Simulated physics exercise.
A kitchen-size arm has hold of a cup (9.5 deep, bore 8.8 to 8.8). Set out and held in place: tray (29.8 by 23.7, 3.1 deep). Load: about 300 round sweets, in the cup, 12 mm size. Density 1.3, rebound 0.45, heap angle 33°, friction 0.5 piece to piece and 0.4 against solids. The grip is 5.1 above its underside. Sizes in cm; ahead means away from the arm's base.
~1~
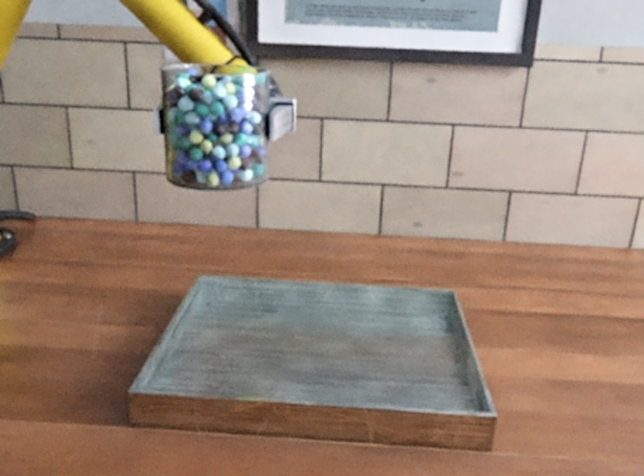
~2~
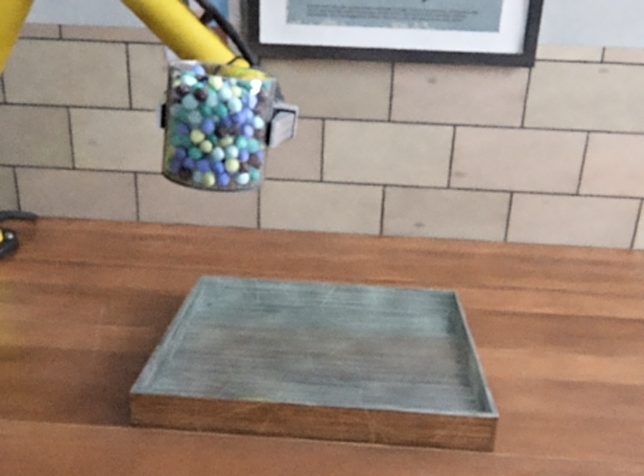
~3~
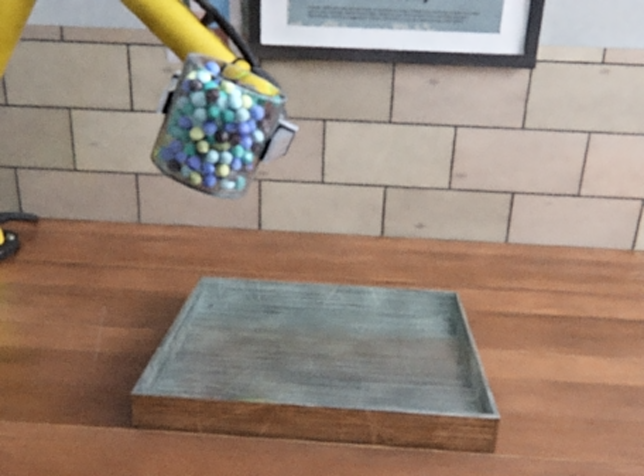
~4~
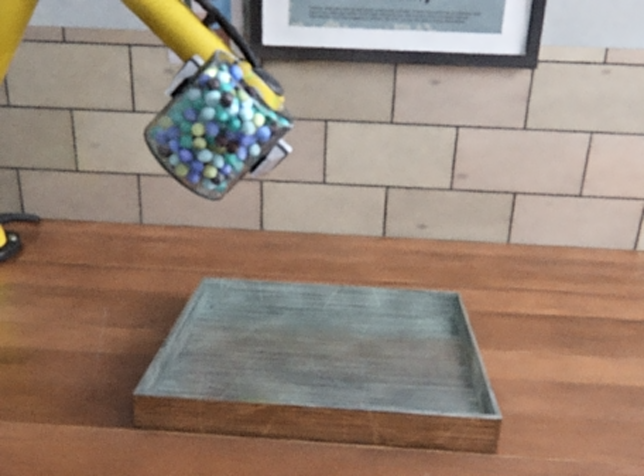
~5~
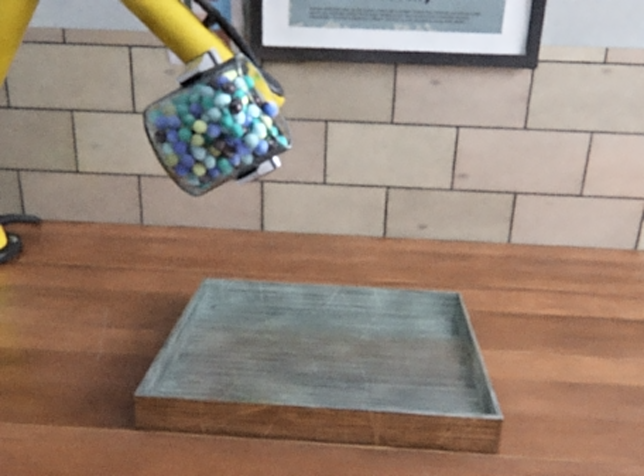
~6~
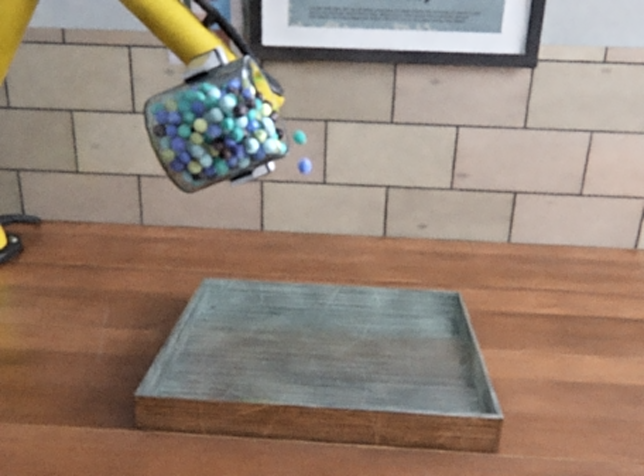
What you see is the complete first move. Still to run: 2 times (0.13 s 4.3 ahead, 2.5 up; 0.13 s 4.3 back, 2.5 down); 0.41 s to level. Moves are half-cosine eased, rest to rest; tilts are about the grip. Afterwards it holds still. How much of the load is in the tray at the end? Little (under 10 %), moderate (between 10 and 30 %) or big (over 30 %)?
A big share, over 30 %, ends in the tray.
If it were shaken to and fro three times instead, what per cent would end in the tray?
Then about 65 per cent.
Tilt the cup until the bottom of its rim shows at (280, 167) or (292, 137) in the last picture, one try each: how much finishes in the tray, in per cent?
Some 85 and 35 per cent.
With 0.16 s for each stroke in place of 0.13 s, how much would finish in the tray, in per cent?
It would be near 40 per cent.
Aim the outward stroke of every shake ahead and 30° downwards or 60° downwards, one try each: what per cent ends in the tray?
About 20 and 10 per cent.
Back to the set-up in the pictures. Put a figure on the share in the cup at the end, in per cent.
Roughly 45 per cent.
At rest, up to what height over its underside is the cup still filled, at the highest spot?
About 6.0 cm.
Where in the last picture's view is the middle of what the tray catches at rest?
At about (376, 359).
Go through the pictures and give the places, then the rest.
Cup middle at (217, 127), level; upper third of the load around (217, 101), from x 170 to 260, top at y 75; 299 in the cup, in the first frame.
Cup middle at (218, 127), tilted 6° forward; upper third of the load around (214, 101), from x 175 to 265, top at y 75, in the second frame.
Cup middle at (218, 128), tilted 23° forward; upper third of the load around (214, 104), from x 165 to 275, top at y 70, in the third frame.
Cup middle at (219, 128), tilted 43° forward; upper third of the load around (218, 105), from x 160 to 280, top at y 70, in the fourth frame.
Cup middle at (218, 128), tilted 60° forward; upper third of the load around (218, 104), from x 160 to 280, top at y 75, in the fifth frame.
Cup middle at (218, 127), tilted 66° forward; upper third of the load around (212, 106), from x 160 to 305, top at y 85; 298 in the cup, 1 in flight or on a rim, in the sixth frame.
Then, 0.37 s after the last picture, tilted 66° forward, highest piece 27 above the table; 190 in the cup, 92 in the tray, 17 in flight or on a rim.
Then, 0.74 s after the last picture, tilted 28° forward, highest piece 26 above the table; 161 in the tray, 131 in the cup, 5 on the table or floor, 2 in flight or on a rim.
Then, 1.13 s after the last picture, level, highest piece 25 above the table; 163 in the tray, 131 in the cup, 5 on the table or floor.
Then, 2.18 s after the last picture, level, highest piece 25 above the table; 163 in the tray, 131 in the cup, 5 on the table or floor.
Final count, 163 in the tray, 131 in the cup, 5 on the table or floor. That is 55 % in the tray.
